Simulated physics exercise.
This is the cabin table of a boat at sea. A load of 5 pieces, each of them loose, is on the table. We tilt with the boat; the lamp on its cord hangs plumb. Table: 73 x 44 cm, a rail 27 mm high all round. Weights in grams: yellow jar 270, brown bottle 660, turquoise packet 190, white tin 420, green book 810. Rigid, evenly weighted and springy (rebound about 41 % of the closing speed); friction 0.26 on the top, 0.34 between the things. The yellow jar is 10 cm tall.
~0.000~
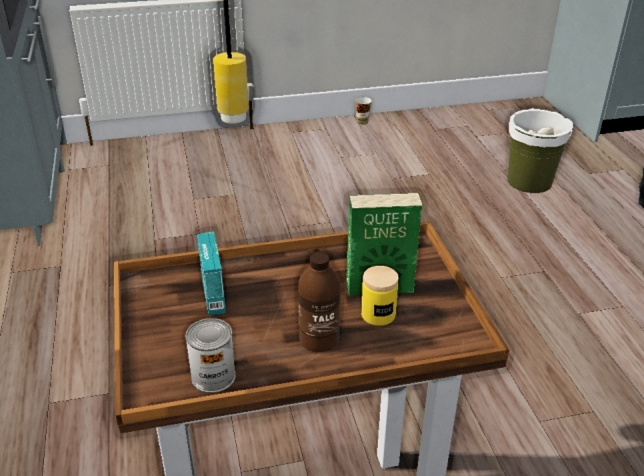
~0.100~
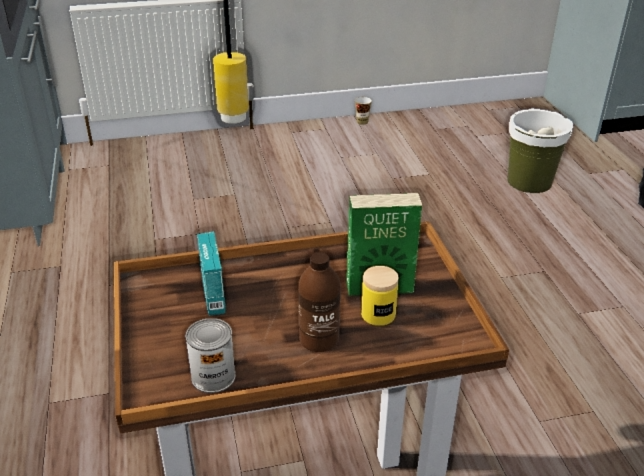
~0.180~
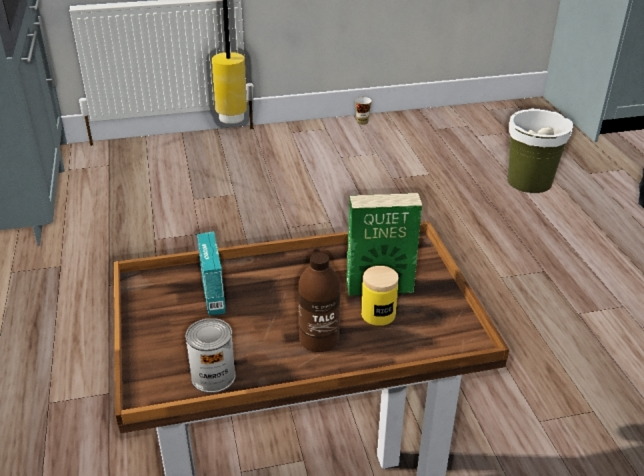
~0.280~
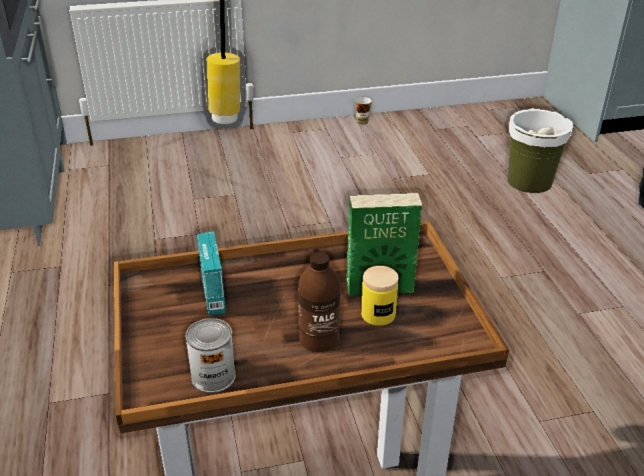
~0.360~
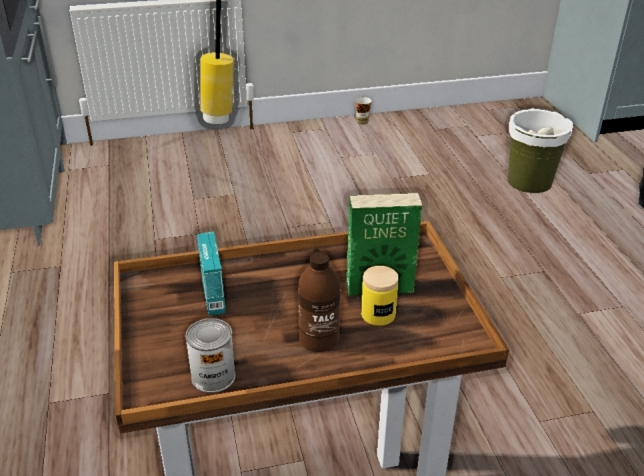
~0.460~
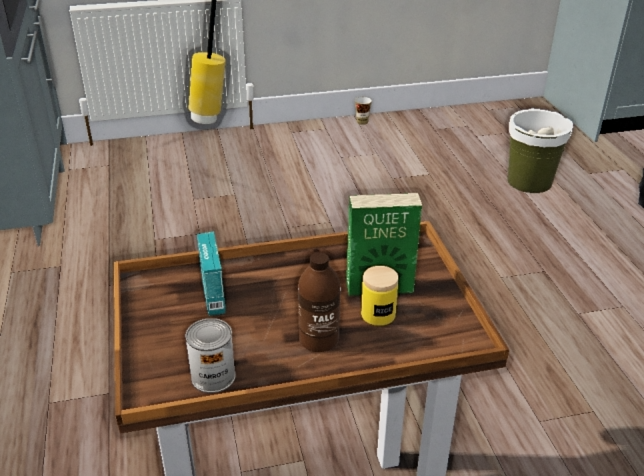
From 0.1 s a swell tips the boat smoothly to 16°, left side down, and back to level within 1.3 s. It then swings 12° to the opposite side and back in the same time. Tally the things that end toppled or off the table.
Lost: Zero.
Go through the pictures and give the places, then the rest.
In the first picture, boat level; yellow jar (380, 296); brown bottle (319, 300).
In the second picture, boat level; green book (383, 246); turquoise packet (211, 274).
In the third picture, boat level; white tin (211, 356); green book (383, 246).
In the fourth picture, boat heeled 3°, left side down; turquoise packet (211, 274); white tin (211, 356).
In the fifth picture, boat heeled 6°, left side down; green book (383, 246); turquoise packet (211, 274).
In the sixth picture, boat heeled 9°, left side down; yellow jar (380, 296); brown bottle (319, 300).
After 0.86 s, boat heeled 15°, left side down.
After 1.36 s, boat level.
After 2.46 s, boat heeled 4°, right side down.
At rest (3.2 s), all 5 in place, give or take 5 cm. Seen from the same camera at the end, yellow jar near (376, 296), brown bottle near (314, 301).
